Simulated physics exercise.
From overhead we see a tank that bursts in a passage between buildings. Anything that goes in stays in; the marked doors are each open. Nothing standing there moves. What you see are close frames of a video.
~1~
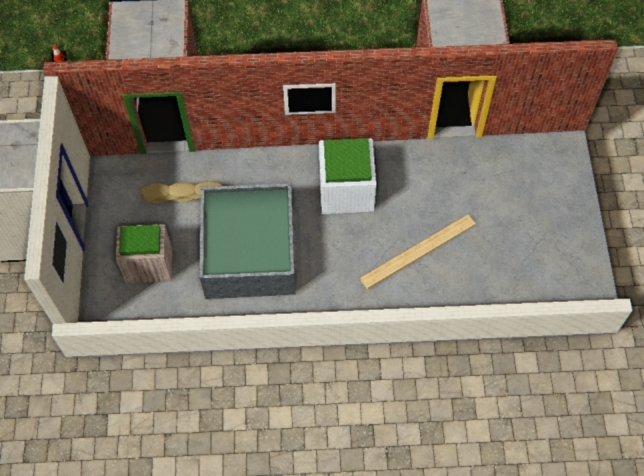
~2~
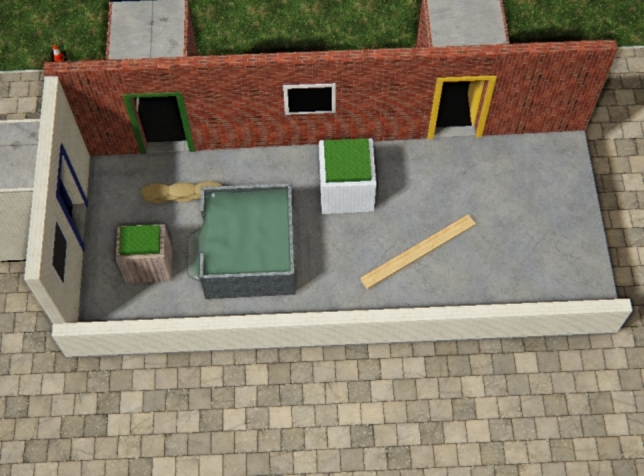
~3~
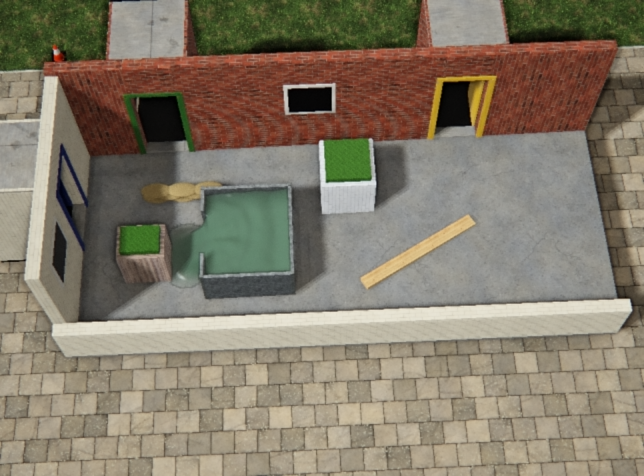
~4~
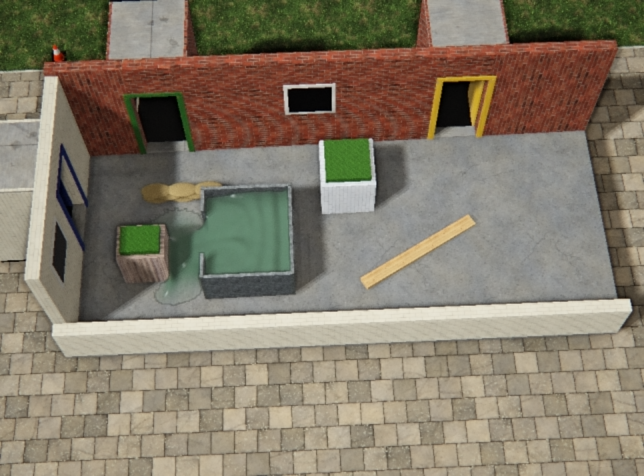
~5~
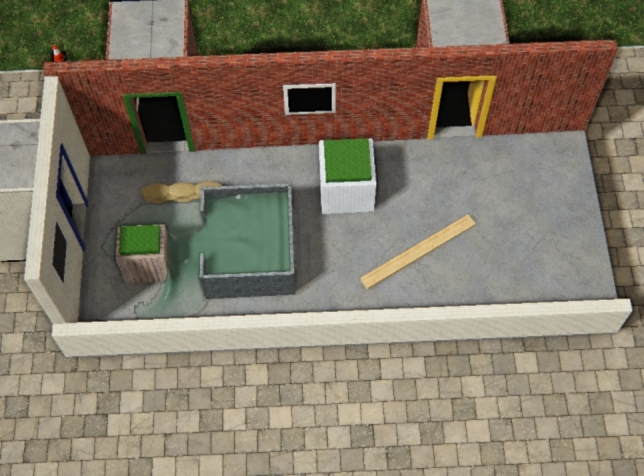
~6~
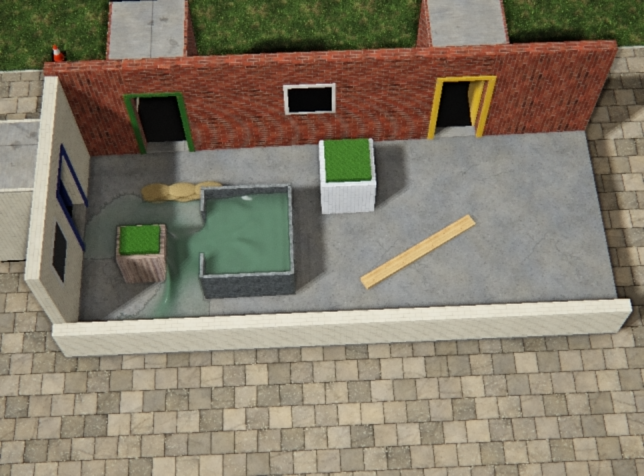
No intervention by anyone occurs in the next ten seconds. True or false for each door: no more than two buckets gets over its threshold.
The yellow door - true; the green door - false; the blue door - false.
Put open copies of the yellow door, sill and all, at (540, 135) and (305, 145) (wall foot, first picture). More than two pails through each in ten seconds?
Below, above.
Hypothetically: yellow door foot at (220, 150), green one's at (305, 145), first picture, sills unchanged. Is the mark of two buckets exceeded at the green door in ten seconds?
Green tops the limit.
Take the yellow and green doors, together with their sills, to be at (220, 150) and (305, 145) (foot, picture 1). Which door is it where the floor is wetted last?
The flood gets to the green door after all the others.
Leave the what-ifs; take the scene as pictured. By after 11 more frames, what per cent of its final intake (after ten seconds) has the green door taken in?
It works out at roughly 0 percent of the ten-second total.
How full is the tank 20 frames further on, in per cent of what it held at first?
Estimate: Close to 32 %.
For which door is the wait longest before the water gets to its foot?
Going by the pictures, I'd say the door marked yellow.
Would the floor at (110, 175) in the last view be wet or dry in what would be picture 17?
There: Flooded.
A moment on, water covers 20 % of the floor; the yellow door not reached, the green door not reached, the blue door over two buckets in.
Next, water covers 30 % of the floor; the yellow door not reached, the green door wet at the sill, nothing in, the blue door far over two buckets in.
Then, water covers 45 % of the floor; the yellow door not reached, the green door under two buckets in, the blue door far over two buckets in.
Later, water covers 75 % of the floor; the yellow door wet at the sill, nothing in, the green door under two buckets in, the blue door far over two buckets in.
In the end, water covers 95 % of the floor; the yellow door wet at the sill, nothing in, the green door over two buckets in, the blue door far over two buckets in.
